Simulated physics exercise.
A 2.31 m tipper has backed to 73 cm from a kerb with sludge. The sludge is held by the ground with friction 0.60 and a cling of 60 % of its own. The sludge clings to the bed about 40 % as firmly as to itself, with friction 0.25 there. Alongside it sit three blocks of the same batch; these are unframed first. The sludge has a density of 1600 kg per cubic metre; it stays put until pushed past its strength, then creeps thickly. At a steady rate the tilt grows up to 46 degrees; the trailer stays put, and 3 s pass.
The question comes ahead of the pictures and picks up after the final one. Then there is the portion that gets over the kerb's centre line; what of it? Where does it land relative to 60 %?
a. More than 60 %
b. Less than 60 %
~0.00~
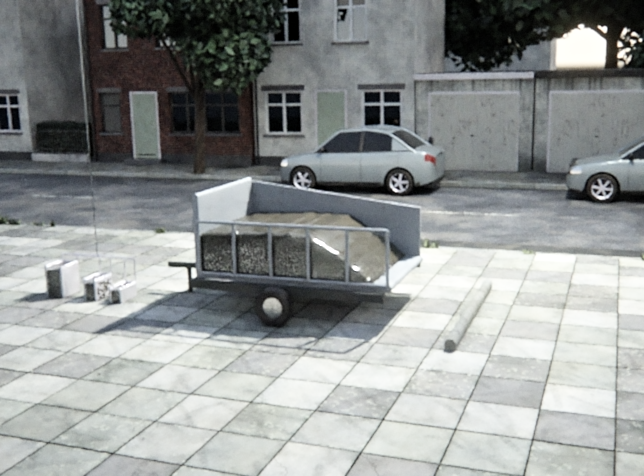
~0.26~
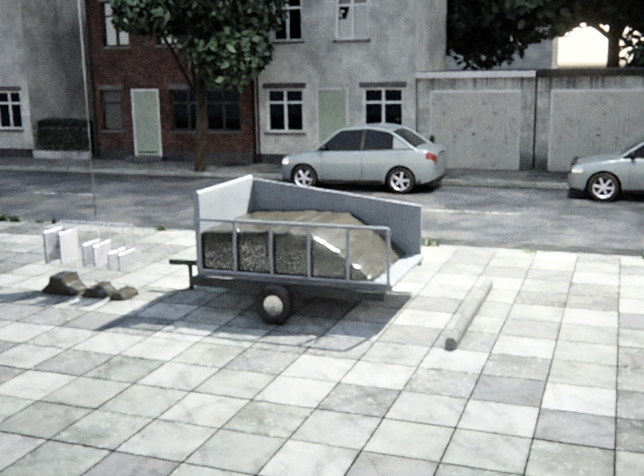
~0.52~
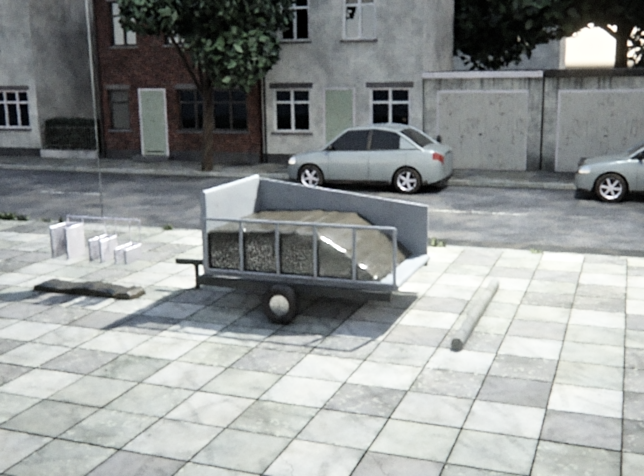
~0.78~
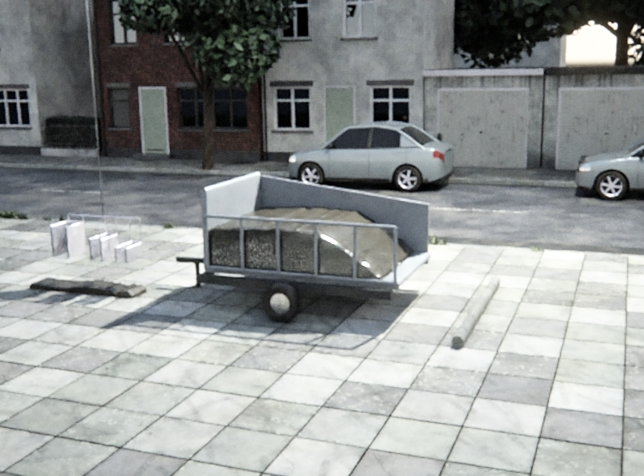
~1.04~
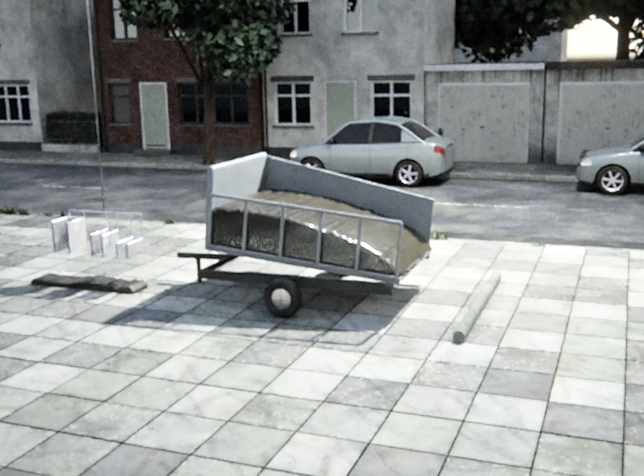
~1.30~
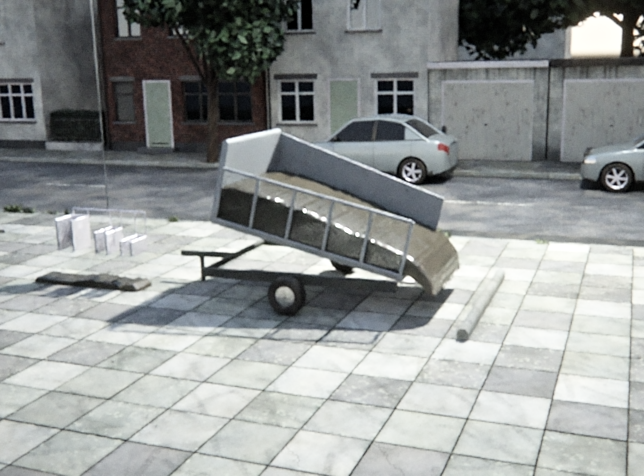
Option a: More than 60 %.
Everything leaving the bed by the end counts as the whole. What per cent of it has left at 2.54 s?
Roughly 90 per cent.
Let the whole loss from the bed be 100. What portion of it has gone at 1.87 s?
Close to 40 percent.
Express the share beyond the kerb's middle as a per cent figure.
About 65 per cent.
By 1.87 s, the tilt is 30 degrees, 59 % is on the bed and 10 % past the kerb's middle.
By 2.54 s, the tilt is 46 degrees, 12 % is on the bed and 44 % past the kerb's middle.
By 3.21 s, the tilt is 46 degrees, none is on the bed and 65 % past the kerb's middle.
By 3.89 s, the tilt is 46 degrees, none is on the bed and 65 % past the kerb's middle.
By 5.59 s, at the end, the tilt is 46 degrees, none is on the bed and 65 % past the kerb's middle.
